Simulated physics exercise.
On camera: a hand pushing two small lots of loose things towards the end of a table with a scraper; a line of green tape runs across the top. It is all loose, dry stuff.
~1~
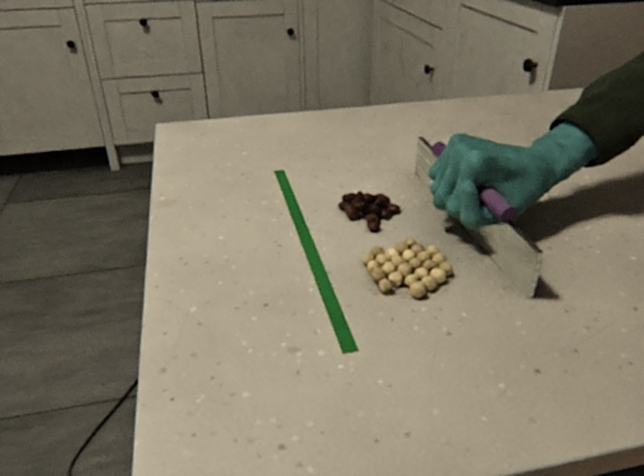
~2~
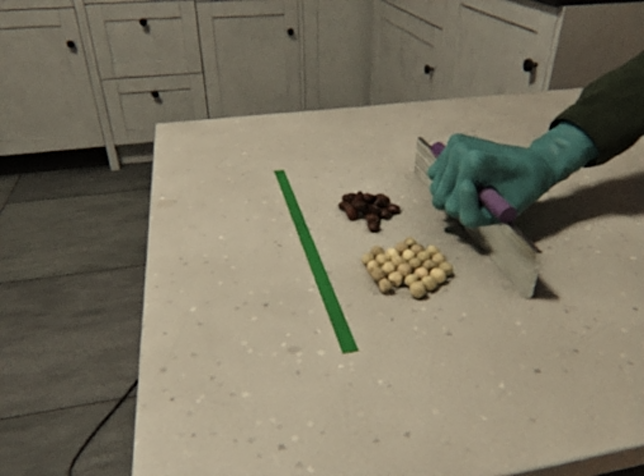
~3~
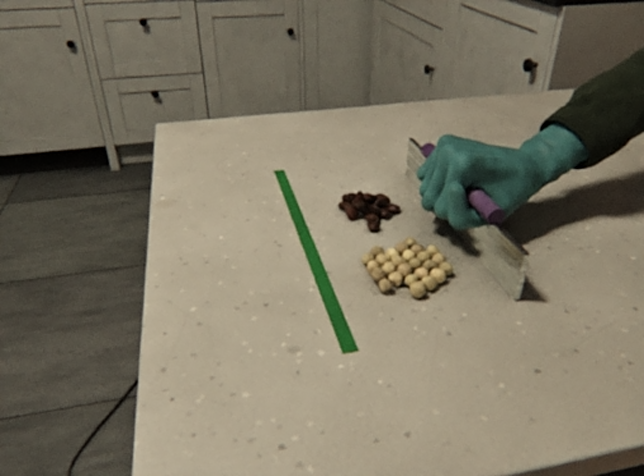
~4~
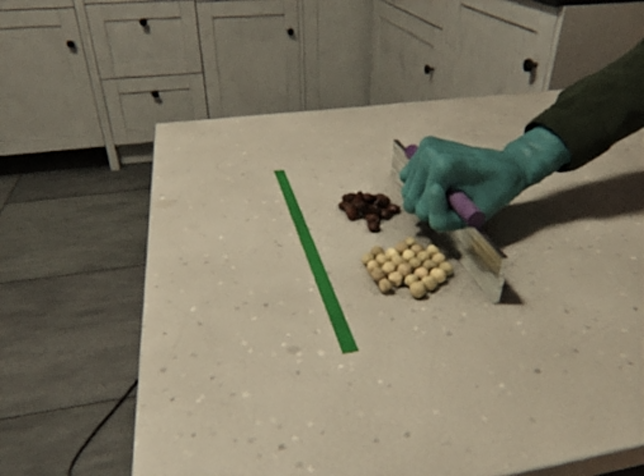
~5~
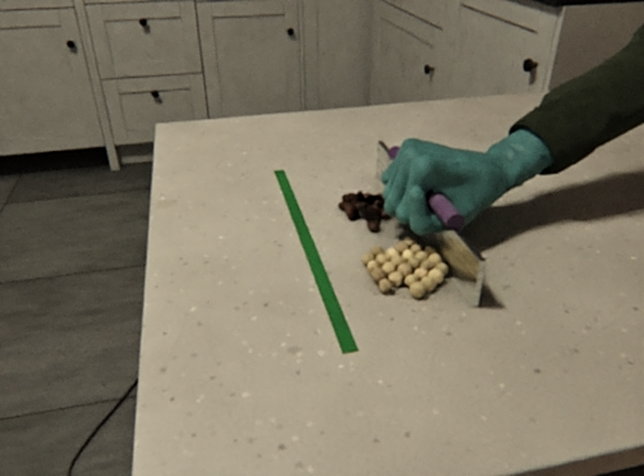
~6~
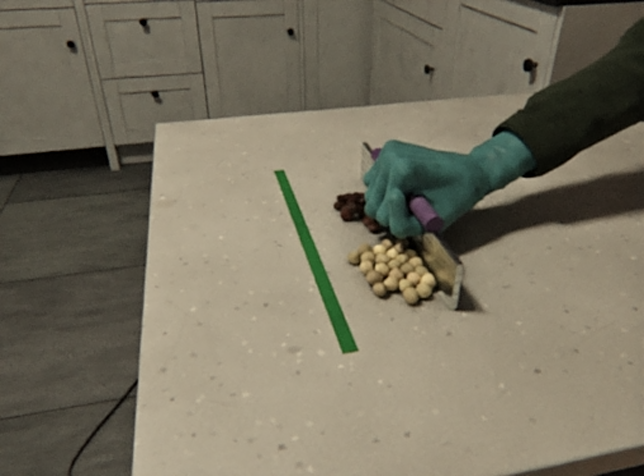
On a speckled tabletop, a gloved hand slides a scraper left, pushing two small piles.
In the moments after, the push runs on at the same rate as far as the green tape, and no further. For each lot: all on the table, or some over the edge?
Near lot: It remains up there. Far lot: It remains up there.
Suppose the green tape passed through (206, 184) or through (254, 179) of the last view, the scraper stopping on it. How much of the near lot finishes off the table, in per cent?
About 0 and 0 per cent.
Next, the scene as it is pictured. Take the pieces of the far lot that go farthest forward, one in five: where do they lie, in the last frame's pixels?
Near (259, 213).
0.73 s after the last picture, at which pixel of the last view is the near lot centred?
Roughly at (293, 282).
Then, 0.36 s on from there, scraper still moving, near (348, 197); near lot all on the table, its front near (327, 281); far lot all on the table, its front near (296, 208).
Then, 0.73 s on from there, scraper stopped at the green tape; near lot all on the table, its front near (267, 289); far lot all on the table, its front near (251, 212).
Then, 1.01 s on from there, scraper stopped at the green tape; near lot all on the table, its front near (259, 290); far lot all on the table, its front near (251, 212).
In the end, scraper stopped at the green tape; near lot all on the table, its front near (259, 290); far lot all on the table, its front near (251, 212).
